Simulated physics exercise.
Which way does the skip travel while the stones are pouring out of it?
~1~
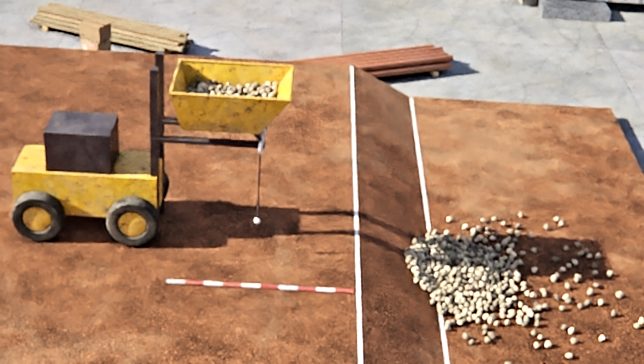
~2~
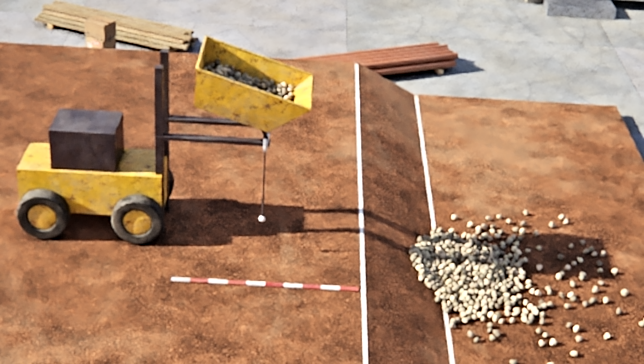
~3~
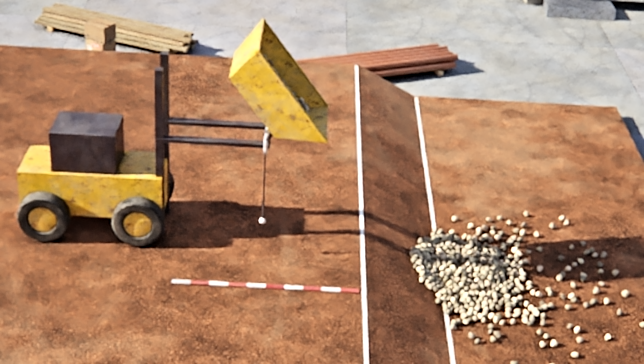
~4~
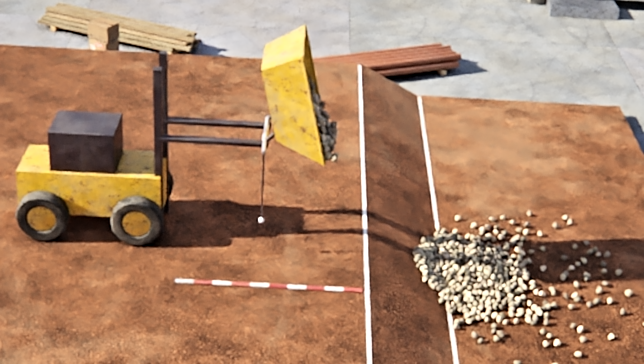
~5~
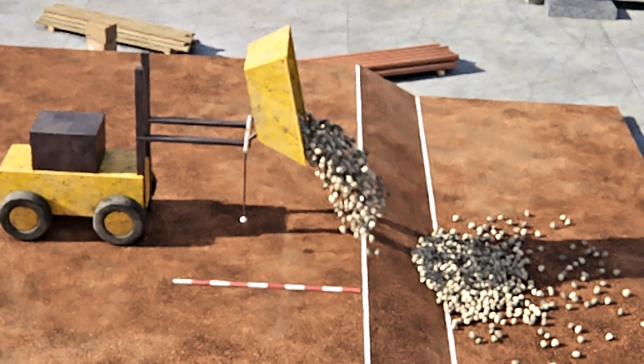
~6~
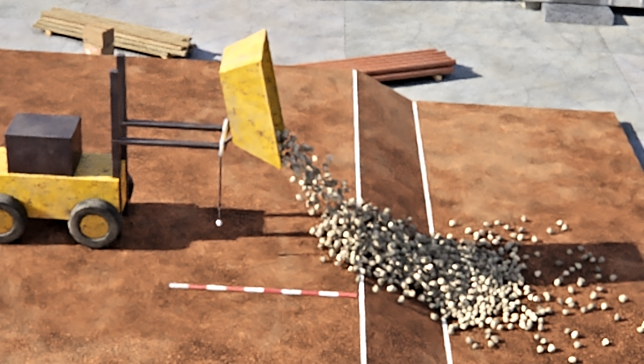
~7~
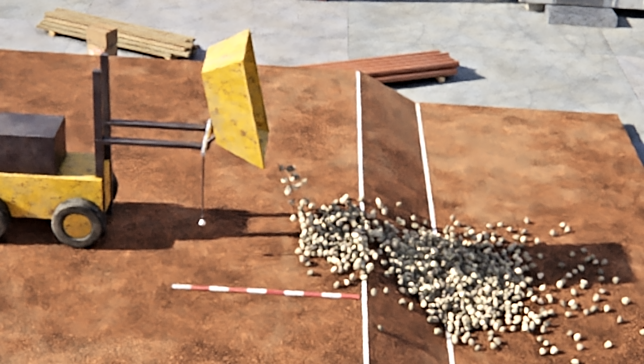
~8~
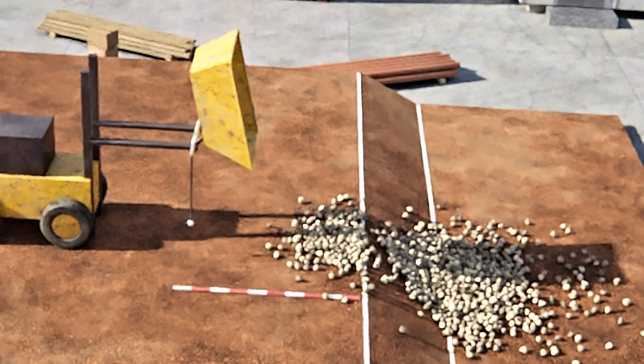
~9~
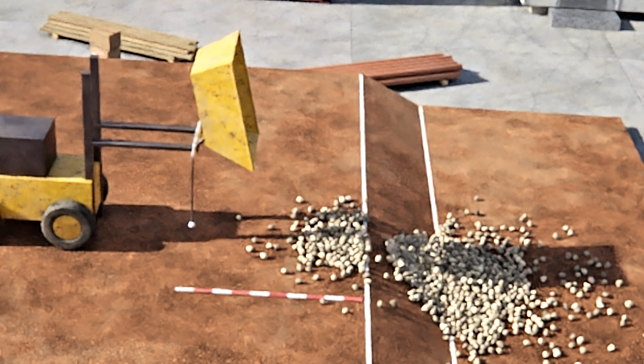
It travels to the left, carried along as the forklift backs away from the bank.
